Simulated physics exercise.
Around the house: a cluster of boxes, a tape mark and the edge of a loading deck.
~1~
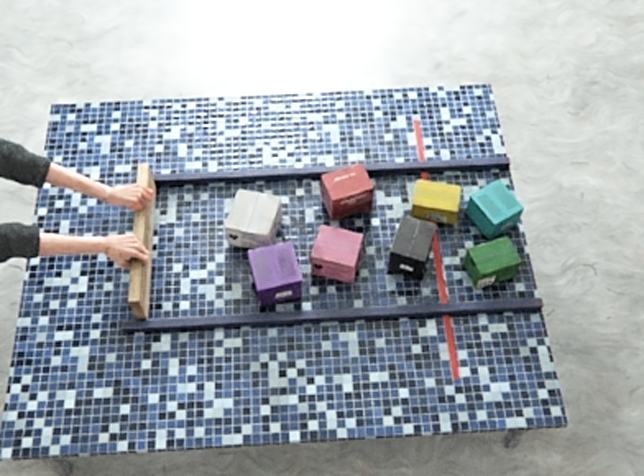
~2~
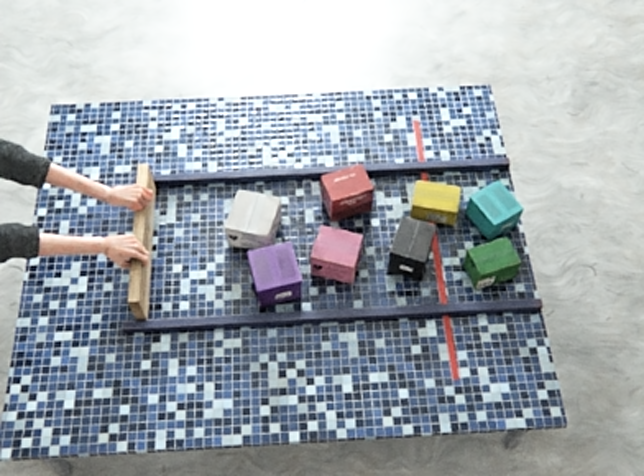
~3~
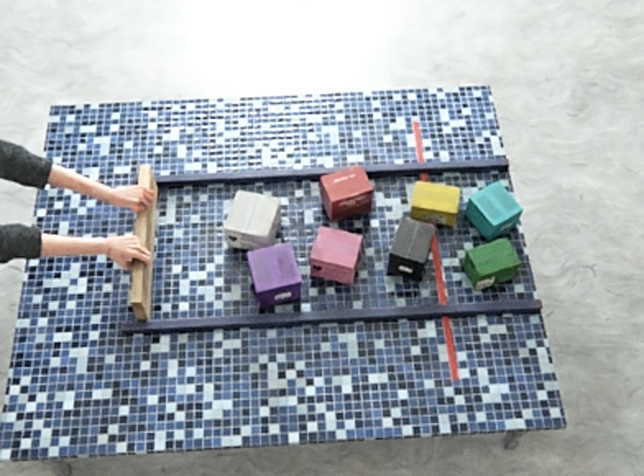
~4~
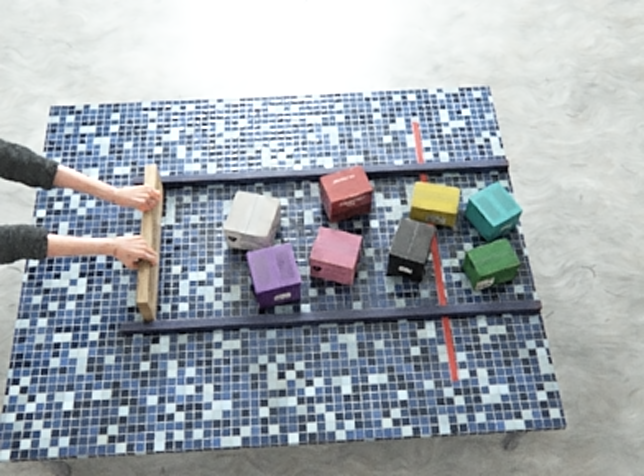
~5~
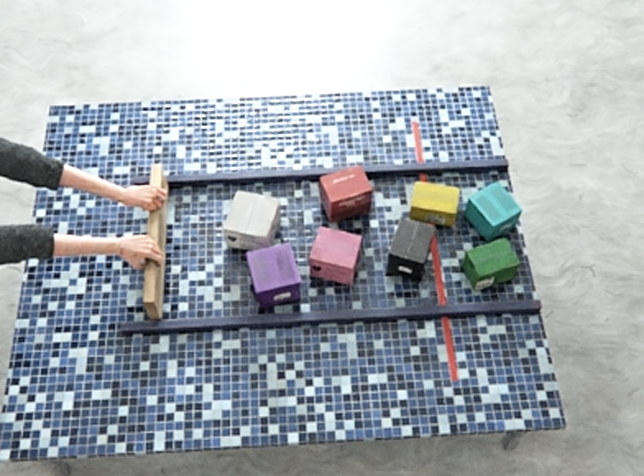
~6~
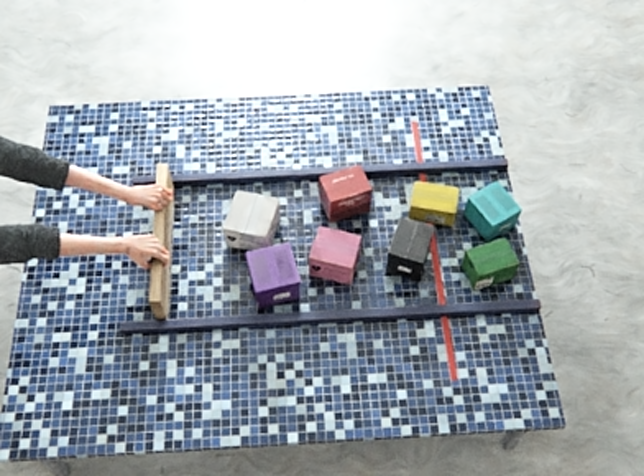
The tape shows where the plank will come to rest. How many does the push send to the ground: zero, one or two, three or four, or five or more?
The number that fall off is three or four.
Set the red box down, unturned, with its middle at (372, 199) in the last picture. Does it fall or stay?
It does not fall.
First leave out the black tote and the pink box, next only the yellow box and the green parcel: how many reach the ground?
First 2, then 2.
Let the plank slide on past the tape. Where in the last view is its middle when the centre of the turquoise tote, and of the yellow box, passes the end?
At (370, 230) for the turquoise tote; at (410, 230) for the yellow box.
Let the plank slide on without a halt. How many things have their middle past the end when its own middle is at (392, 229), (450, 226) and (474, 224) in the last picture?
In that order 2, 4 and 6.
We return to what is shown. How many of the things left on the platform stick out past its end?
It comes to 0.
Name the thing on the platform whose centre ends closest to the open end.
The red box ends nearest.
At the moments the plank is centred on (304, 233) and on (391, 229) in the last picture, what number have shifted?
By then 5, and 8.
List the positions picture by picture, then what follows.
The first frame shows turquoise tote (494, 211); green parcel (492, 263); yellow box (435, 202); plank (143, 240); tape (434, 237).
The second frame shows green parcel (491, 264); pink box (337, 255).
The third frame shows yellow box (435, 204); purple tote (275, 276).
The fourth frame shows turquoise tote (493, 213); red box (346, 195).
The fifth frame shows green parcel (490, 265); white parcel (253, 223).
The sixth frame shows turquoise tote (492, 212); green parcel (490, 265); yellow box (434, 204); plank (162, 240); tape (432, 238).
Early on, none off yet; turquoise tote at rest near (492, 212); green parcel at rest near (490, 265); yellow box at rest near (434, 204).
A while later, none off yet; turquoise tote leaning a little near (538, 218); green parcel travelled about its own width near (531, 263); yellow box travelled about its own width near (491, 201).
Finally, the number that fall off is three or four; lost, black tote, yellow box, green parcel and turquoise tote.
